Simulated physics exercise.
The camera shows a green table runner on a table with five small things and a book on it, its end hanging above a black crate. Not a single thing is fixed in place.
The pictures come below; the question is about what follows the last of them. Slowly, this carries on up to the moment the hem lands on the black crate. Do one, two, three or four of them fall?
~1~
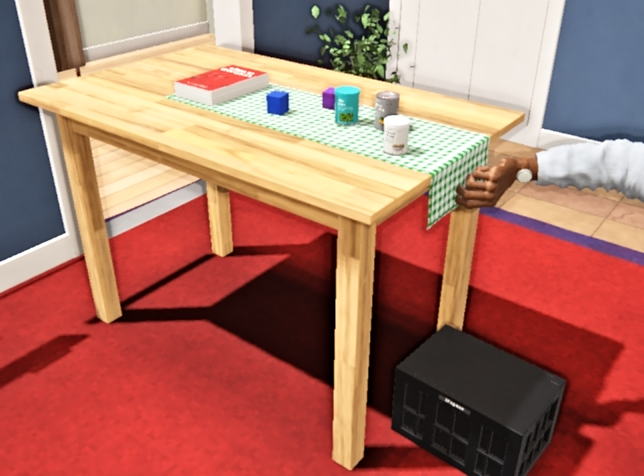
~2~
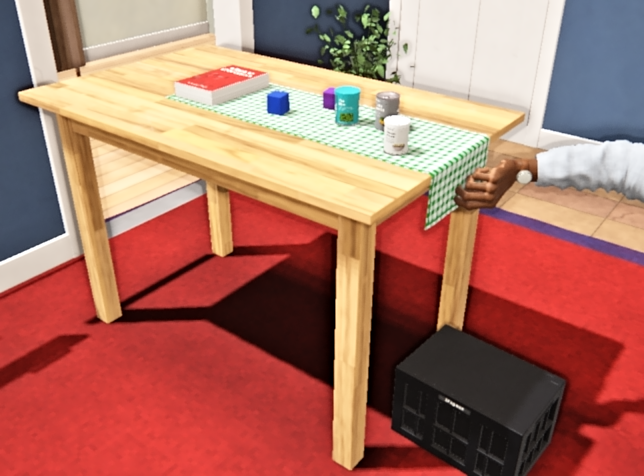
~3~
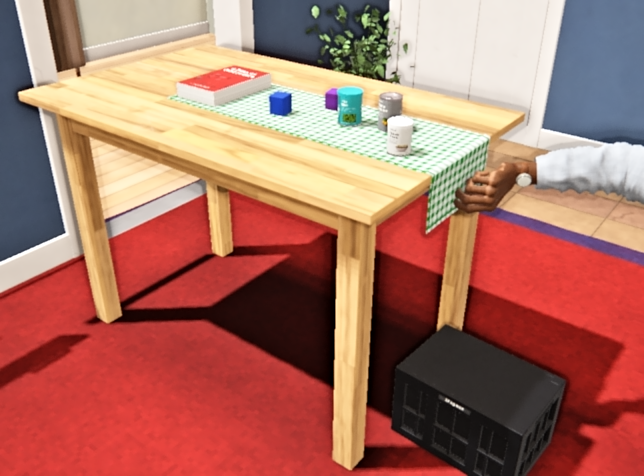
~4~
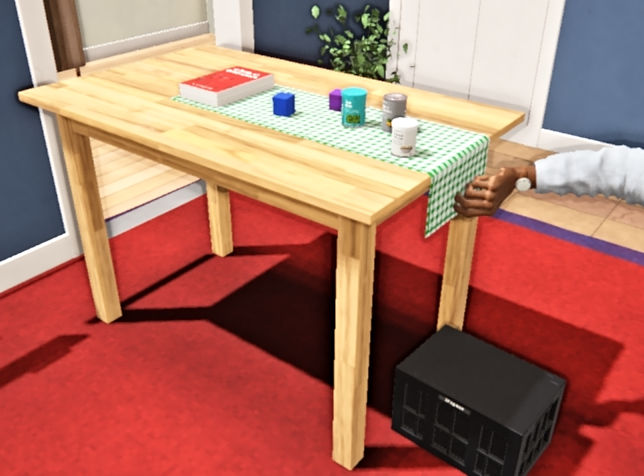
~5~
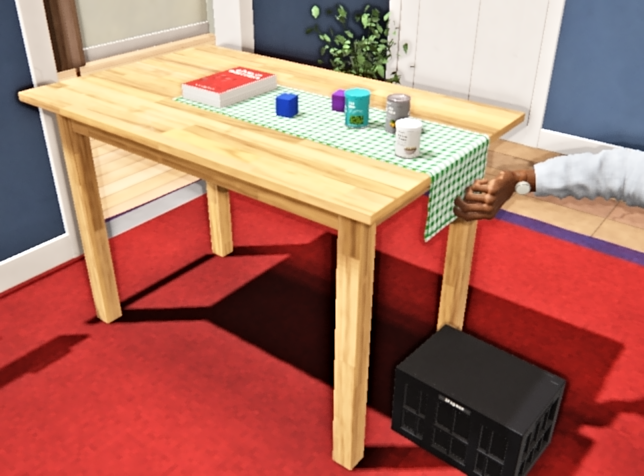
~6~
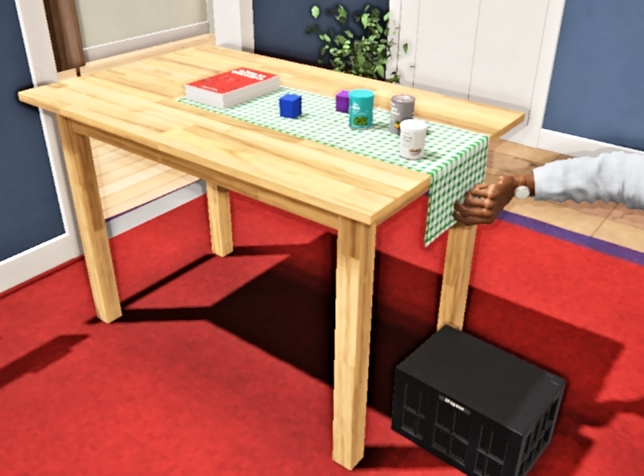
It is four.
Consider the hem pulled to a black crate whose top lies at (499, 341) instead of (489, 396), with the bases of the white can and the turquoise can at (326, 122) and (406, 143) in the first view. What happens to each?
Outcome for the white can: It stays. Outcome for the turquoise can: It is lost.
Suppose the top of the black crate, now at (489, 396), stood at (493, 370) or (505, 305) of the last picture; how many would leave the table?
You'd get 3 and then 1.
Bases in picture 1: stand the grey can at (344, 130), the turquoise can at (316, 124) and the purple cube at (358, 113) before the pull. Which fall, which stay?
First the grey can: It ends off the top. Next the turquoise can: It ends off the top. Last the purple cube: It ends off the top.
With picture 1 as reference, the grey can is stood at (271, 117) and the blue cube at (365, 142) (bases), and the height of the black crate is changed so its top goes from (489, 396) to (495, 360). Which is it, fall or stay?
The grey can ends up still on top and the blue cube ends up off the top.
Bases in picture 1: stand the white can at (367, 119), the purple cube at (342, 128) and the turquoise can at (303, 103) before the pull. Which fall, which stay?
White can: Off; purple cube: Off; turquoise can: Still on.
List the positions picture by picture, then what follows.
In the first picture, hem (426, 230); white can (397, 120); grey can (388, 95); turquoise can (348, 90); purple cube (335, 91); blue cube (278, 93); top of the crate (489, 396).
In the second picture, hem (425, 230); white can (398, 120).
In the third picture, hem (426, 234); grey can (391, 95).
In the fourth picture, hem (425, 238); turquoise can (354, 91); top of the crate (489, 396).
In the fifth picture, hem (426, 242); purple cube (344, 93).
In the sixth picture, hem (426, 247); white can (414, 124); grey can (403, 98); turquoise can (362, 93); purple cube (348, 94); blue cube (290, 97).
Soon after, hem near (451, 265); white can gone.
After that, hem near (446, 327); white can, grey can and turquoise can gone.
In the end, hem on the crate; white can, grey can, turquoise can and purple cube gone. The table loses four.
